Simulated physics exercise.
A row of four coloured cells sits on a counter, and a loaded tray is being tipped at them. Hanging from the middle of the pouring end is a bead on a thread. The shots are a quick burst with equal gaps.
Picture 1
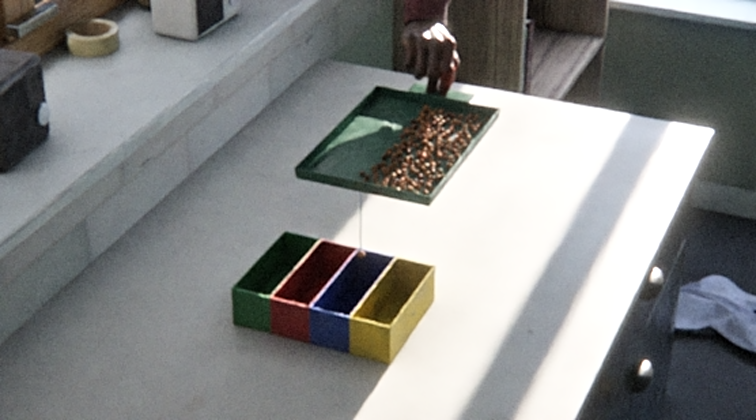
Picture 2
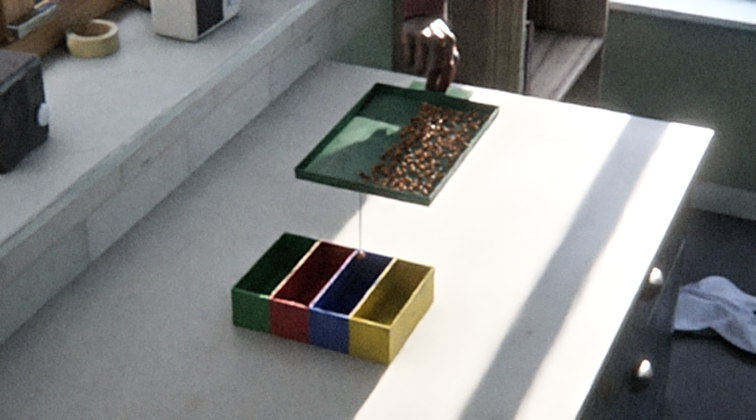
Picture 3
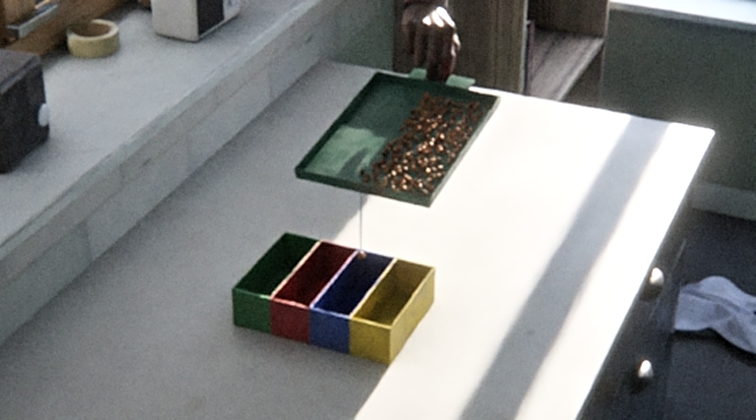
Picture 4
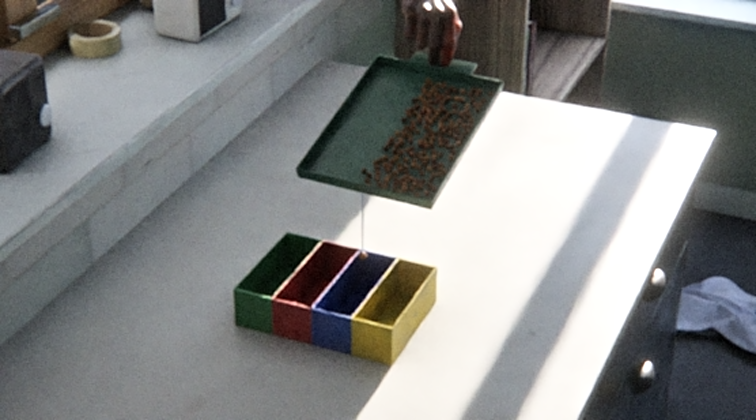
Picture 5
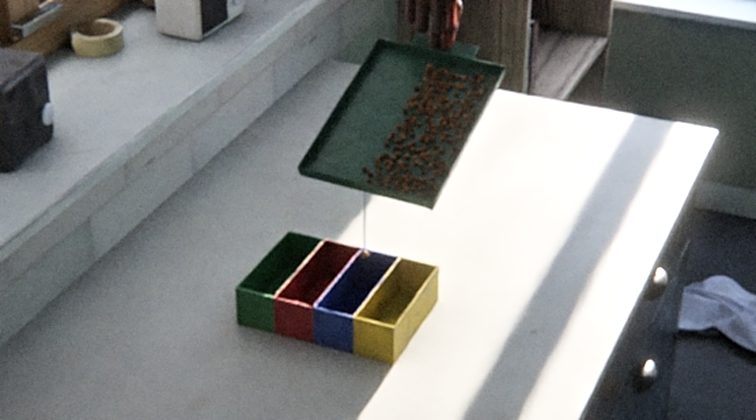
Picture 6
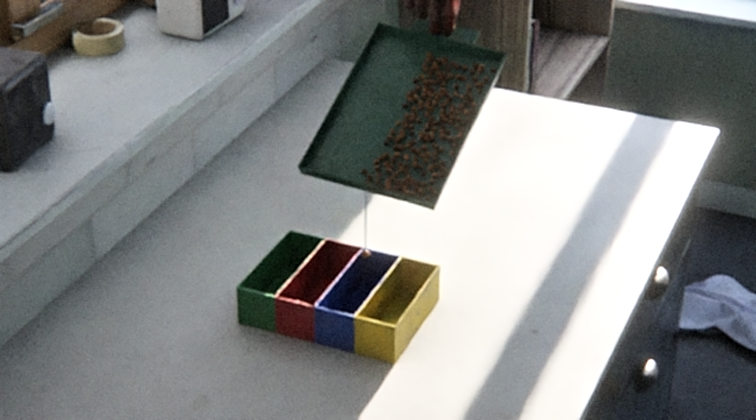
A green tray of small brown pieces, held by a hand at its far end, starts nearly level above green, red, blue and yellow cells, then its far end rises steadily, steepening the tray toward its lower right corner.
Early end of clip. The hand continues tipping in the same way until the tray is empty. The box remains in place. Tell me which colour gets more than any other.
The yellow one gets the most.
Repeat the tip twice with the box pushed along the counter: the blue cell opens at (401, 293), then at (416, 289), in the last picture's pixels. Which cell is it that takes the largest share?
The blue cell, then that blue cell.
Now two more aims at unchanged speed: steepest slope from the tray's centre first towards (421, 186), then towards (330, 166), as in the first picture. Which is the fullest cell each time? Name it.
Yellow, then green.
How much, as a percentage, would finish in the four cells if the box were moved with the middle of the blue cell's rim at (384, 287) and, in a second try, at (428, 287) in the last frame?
The first yields 90 per cent and the second 90 per cent.
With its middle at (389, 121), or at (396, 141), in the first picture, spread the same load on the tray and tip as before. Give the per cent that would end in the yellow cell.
Shares: 40 % for the first, 30 % for the second.
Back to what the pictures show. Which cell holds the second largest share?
Second place goes to the cell in blue.
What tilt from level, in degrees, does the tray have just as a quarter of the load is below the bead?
The angle is roughly 80° at that point.
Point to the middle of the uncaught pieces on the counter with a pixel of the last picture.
Its middle is at roughly (451, 366).
Shortly afterwards, tray tipped steeply; the bulk on the tray; only a few in the yellow cell; near a quarter falling or outside the box.
Next, tray tipped past a quarter turn; near a quarter on the tray; near a third in the yellow cell; a little in the blue cell; only a few in the red cell; near a third falling or outside the box.
Some moments later, tray tipped past a quarter turn; near half in the yellow cell; near a quarter in the blue cell; only a few in the red cell; near a quarter falling or outside the box.
In the end, tray tipped past a quarter turn; near half in the yellow cell; near a quarter in the blue cell; only a few in the red cell; none at all in the green cell; near a quarter outside the box.
